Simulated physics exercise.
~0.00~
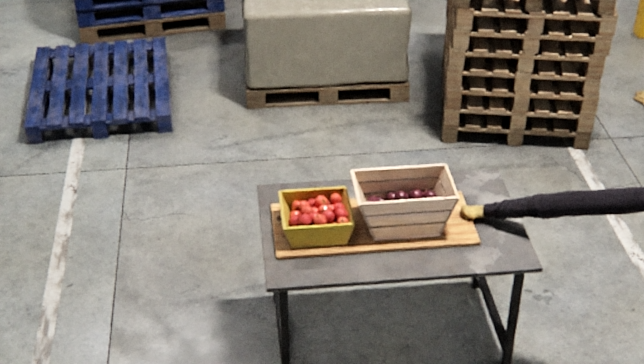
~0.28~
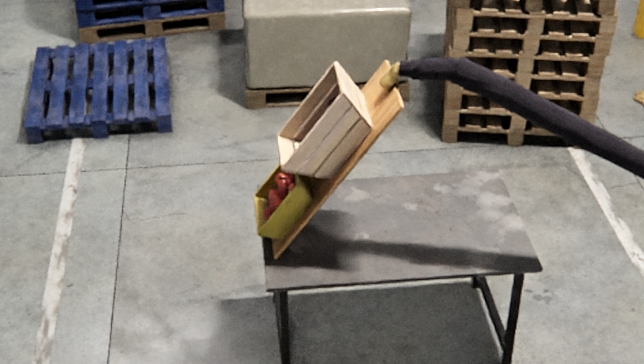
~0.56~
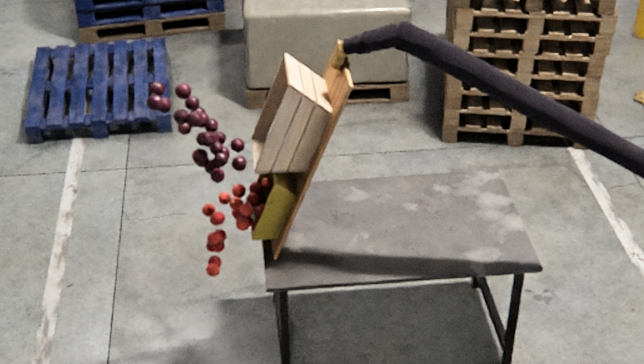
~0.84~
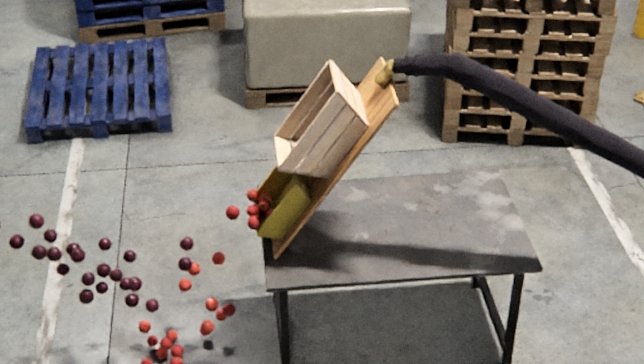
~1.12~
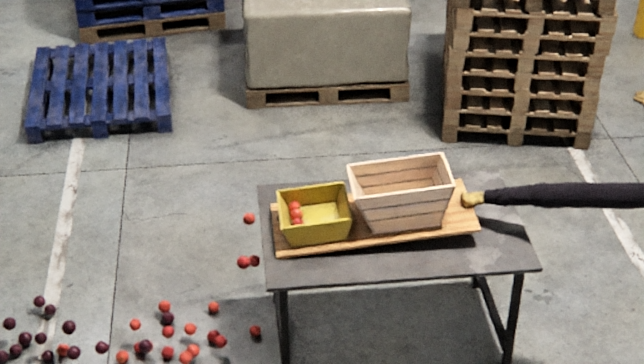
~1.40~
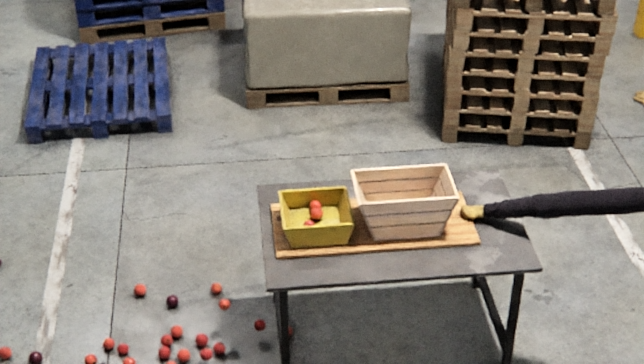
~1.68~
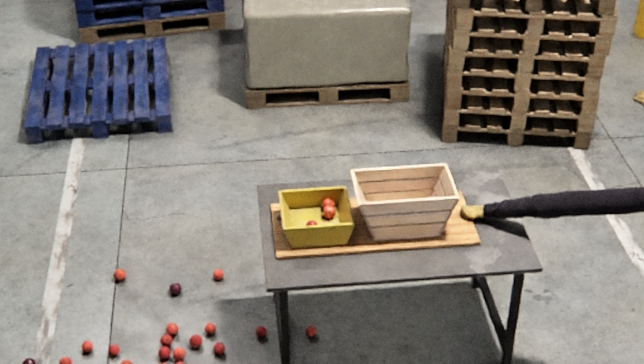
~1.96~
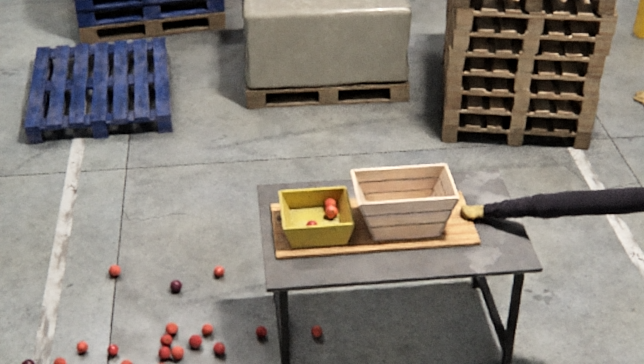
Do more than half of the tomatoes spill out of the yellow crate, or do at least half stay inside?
More than half of the tomatoes spill out of the yellow crate. Only a few are still inside once it is flat again.
